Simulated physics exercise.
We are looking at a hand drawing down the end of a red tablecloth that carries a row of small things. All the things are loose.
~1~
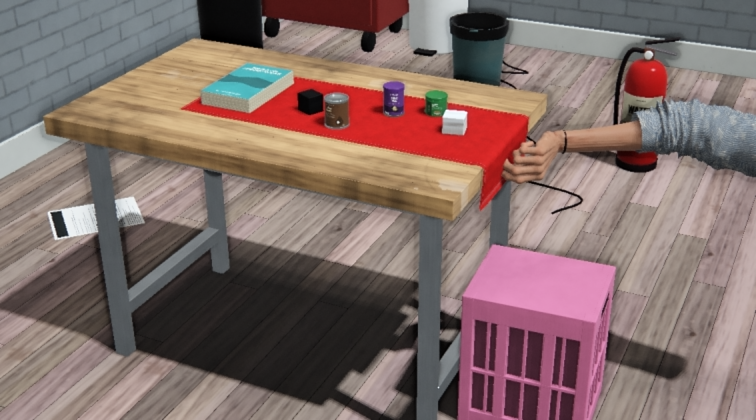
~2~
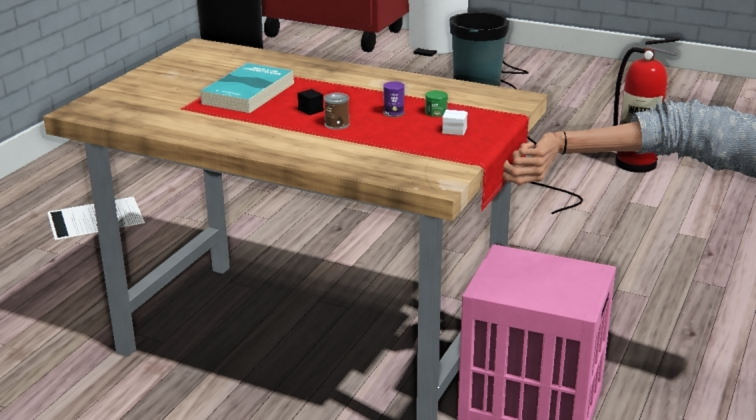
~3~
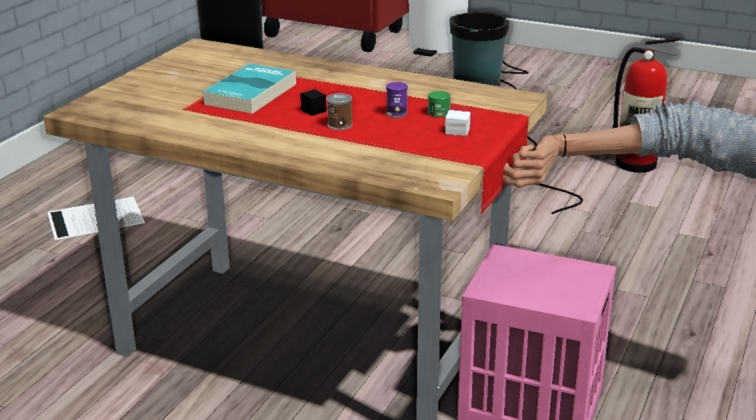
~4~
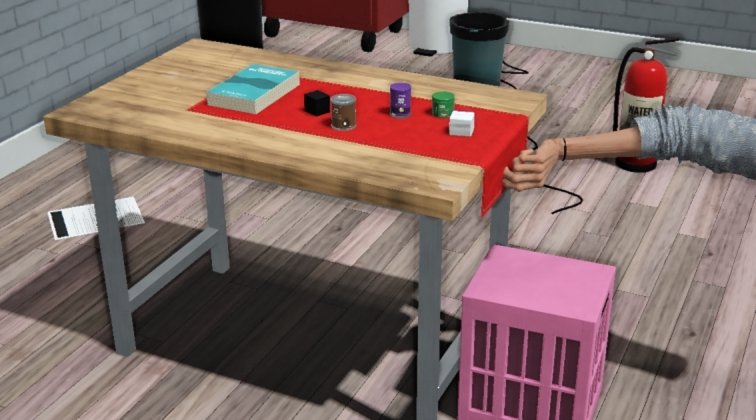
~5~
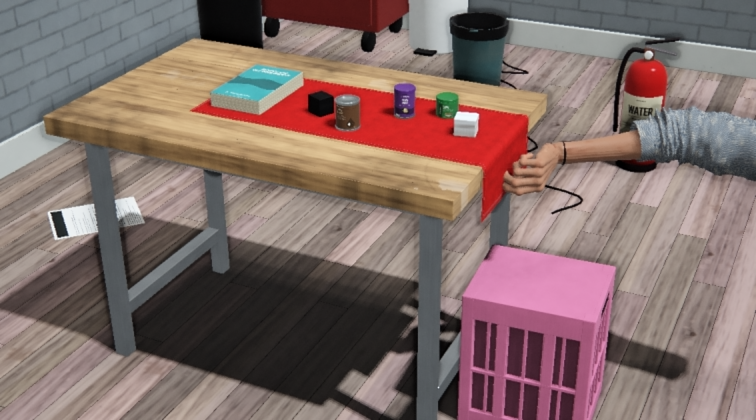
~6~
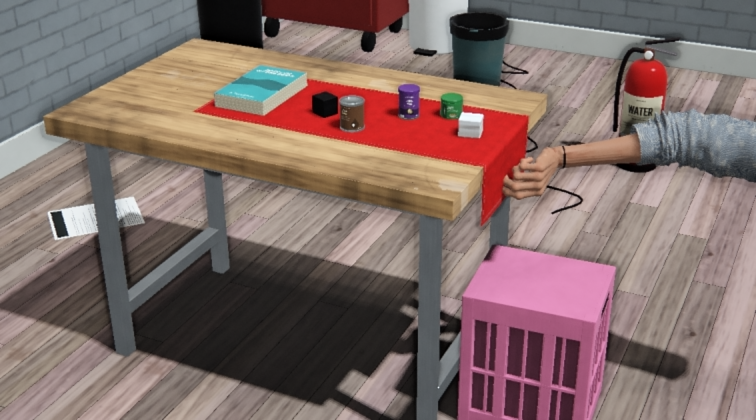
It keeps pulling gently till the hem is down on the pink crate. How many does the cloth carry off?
The answer is two.
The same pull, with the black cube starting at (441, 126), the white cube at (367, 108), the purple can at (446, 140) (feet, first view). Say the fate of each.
The black cube is carried off, the white cube survives, the purple can drops off.
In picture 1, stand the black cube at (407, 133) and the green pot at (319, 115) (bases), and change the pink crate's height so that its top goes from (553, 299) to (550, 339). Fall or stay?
The black cube tumbles off; the green pot survives.
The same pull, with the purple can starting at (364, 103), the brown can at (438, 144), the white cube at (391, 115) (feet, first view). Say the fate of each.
The purple can holds on; the brown can is carried off; the white cube survives.
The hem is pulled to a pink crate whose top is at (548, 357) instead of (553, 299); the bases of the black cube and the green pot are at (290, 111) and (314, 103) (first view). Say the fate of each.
The black cube holds on, the green pot holds on.
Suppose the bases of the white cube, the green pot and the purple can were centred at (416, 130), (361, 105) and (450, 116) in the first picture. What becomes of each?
The white cube comes down; the green pot holds on; the purple can tumbles off.
Soon after, hem near (504, 231); white cube gone.
After that, hem on the crate; white cube and green pot gone.
In the end, hem on the crate; white cube and green pot gone. Over the edge go two.
